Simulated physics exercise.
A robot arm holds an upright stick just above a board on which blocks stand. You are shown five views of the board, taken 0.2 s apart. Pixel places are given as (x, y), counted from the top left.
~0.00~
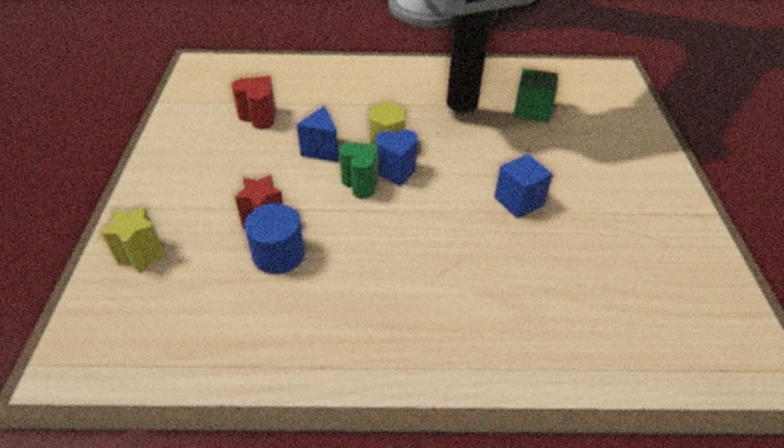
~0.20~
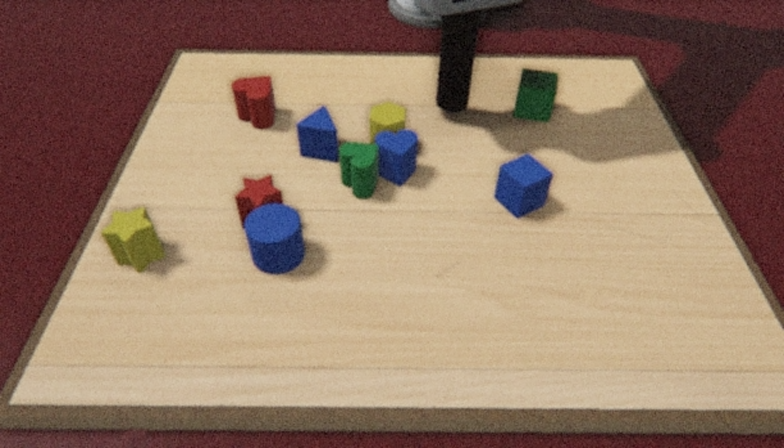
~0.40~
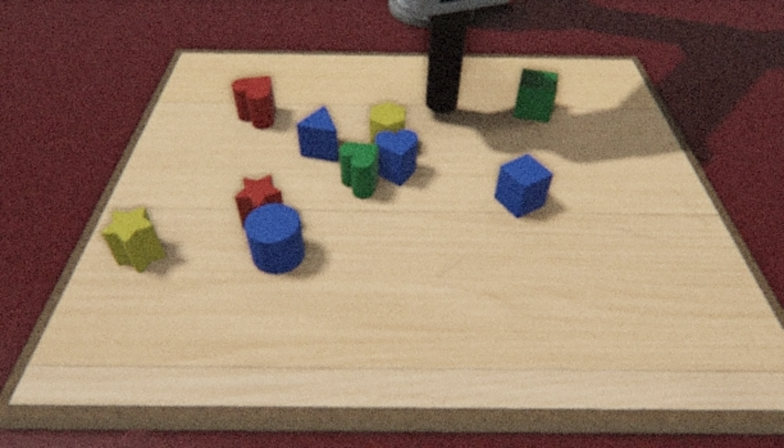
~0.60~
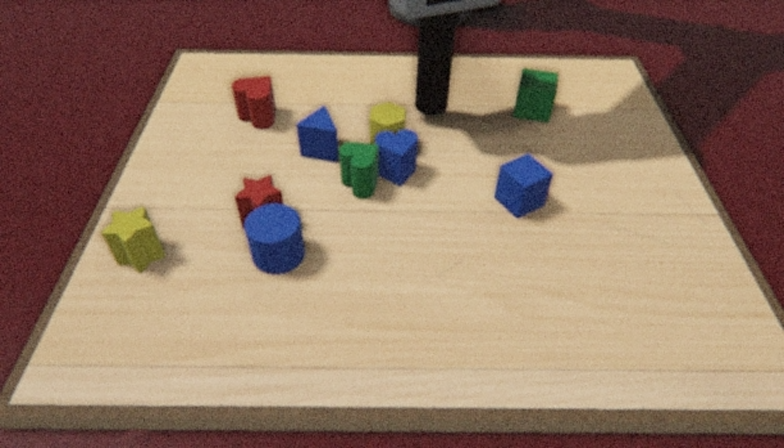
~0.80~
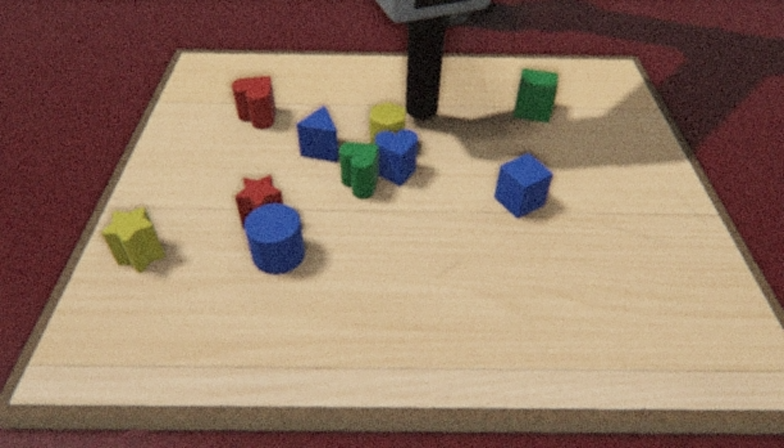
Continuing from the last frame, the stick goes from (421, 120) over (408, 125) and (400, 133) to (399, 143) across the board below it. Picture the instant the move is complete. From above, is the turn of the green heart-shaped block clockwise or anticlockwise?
I'd predict that, seen from above, the green heart-shaped block rotates clockwise.
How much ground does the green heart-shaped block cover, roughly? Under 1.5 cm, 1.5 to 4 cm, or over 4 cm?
I reckon it covers less than 1.5 cm.
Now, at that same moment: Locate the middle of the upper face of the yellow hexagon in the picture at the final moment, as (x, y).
The middle of its top is at (376, 127).
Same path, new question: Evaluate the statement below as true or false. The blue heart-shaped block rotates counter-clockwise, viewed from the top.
The statement is true.
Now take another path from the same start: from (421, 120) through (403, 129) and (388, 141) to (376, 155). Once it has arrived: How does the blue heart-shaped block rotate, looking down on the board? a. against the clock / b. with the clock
a.
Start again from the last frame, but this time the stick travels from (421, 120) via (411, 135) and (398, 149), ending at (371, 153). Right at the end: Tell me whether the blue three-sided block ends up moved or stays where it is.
It is no longer where it was.
The first path, step by step. Halfway along, stick (403, 119); yellow hexagon (386, 115).
At the end, stick (399, 133); blue three-sided block not moved; green heart-shaped block (358, 155), turned 20° clockwise; yellow hexagon (376, 127); blue heart-shaped block (396, 143), turned 25° anticlockwise.
